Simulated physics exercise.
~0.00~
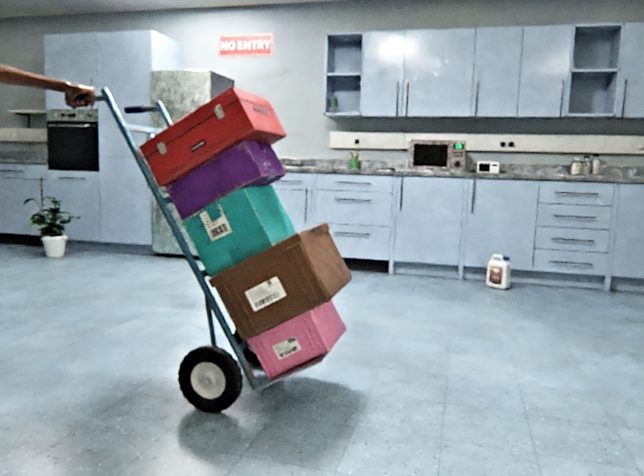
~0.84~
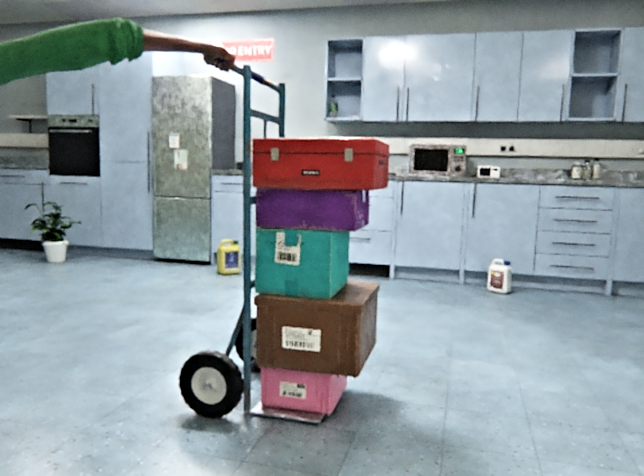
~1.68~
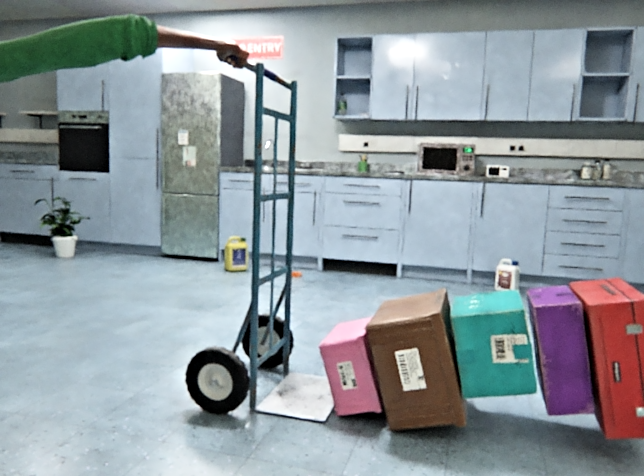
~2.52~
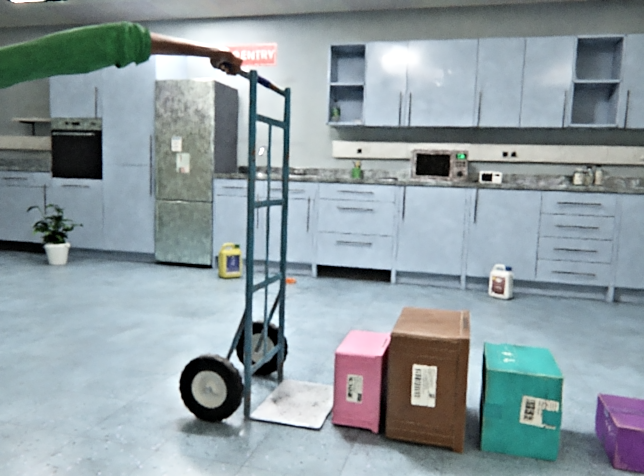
A hand truck stacked with five colourful boxes was swung upright by someone's hand, and the whole stack toppled off to the right, leaving the pink, brown and turquoise boxes in a row on the kitchen floor with the purple one beyond them.
